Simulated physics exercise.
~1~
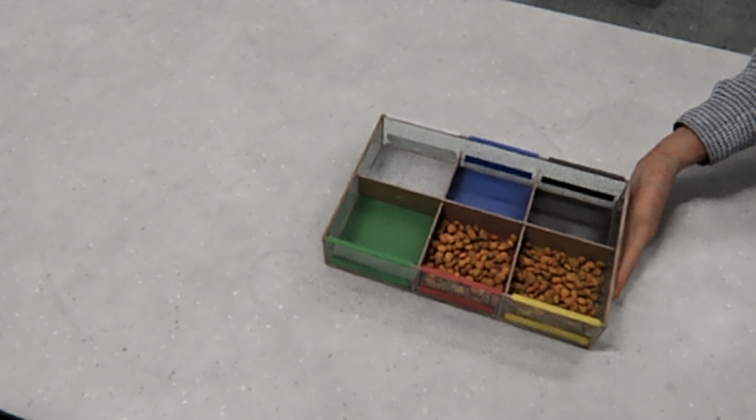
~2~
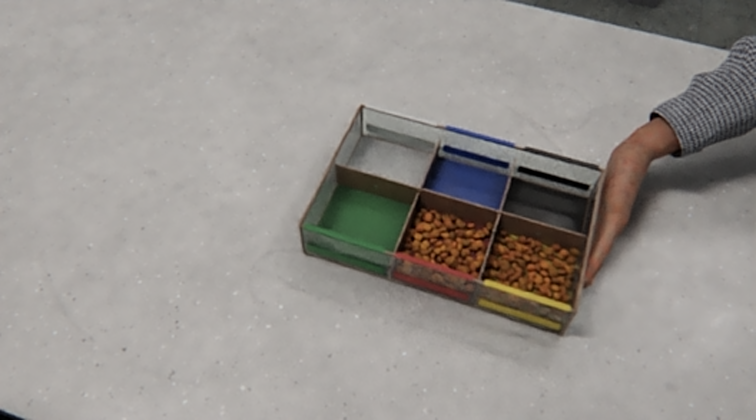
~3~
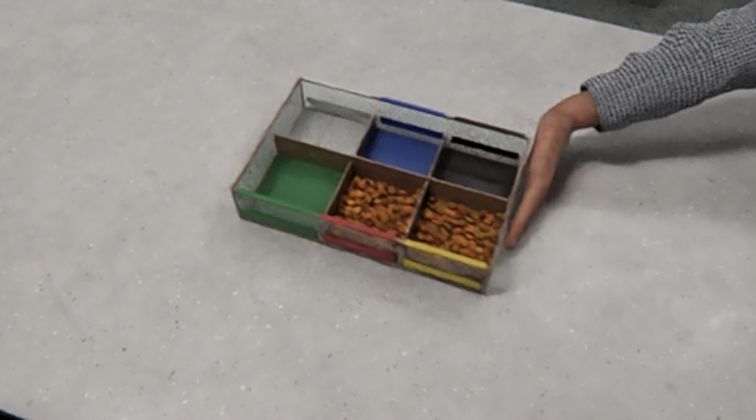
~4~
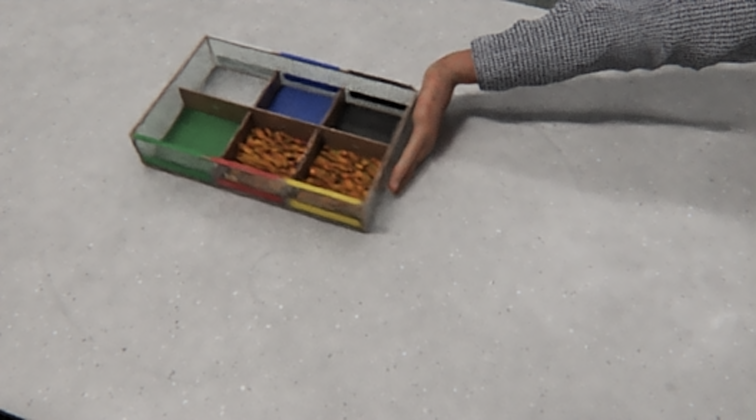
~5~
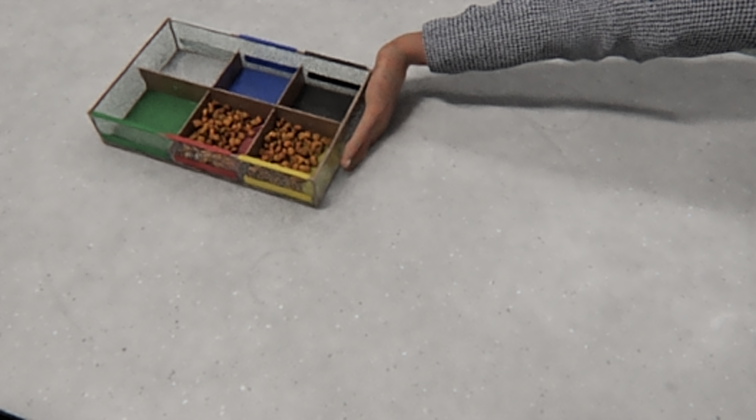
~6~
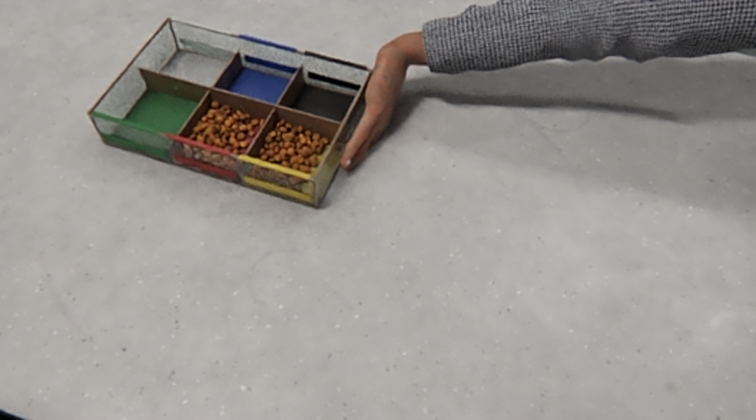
On a grey speckled table, a hand slides a divided tray of kibble up and left, then stops.
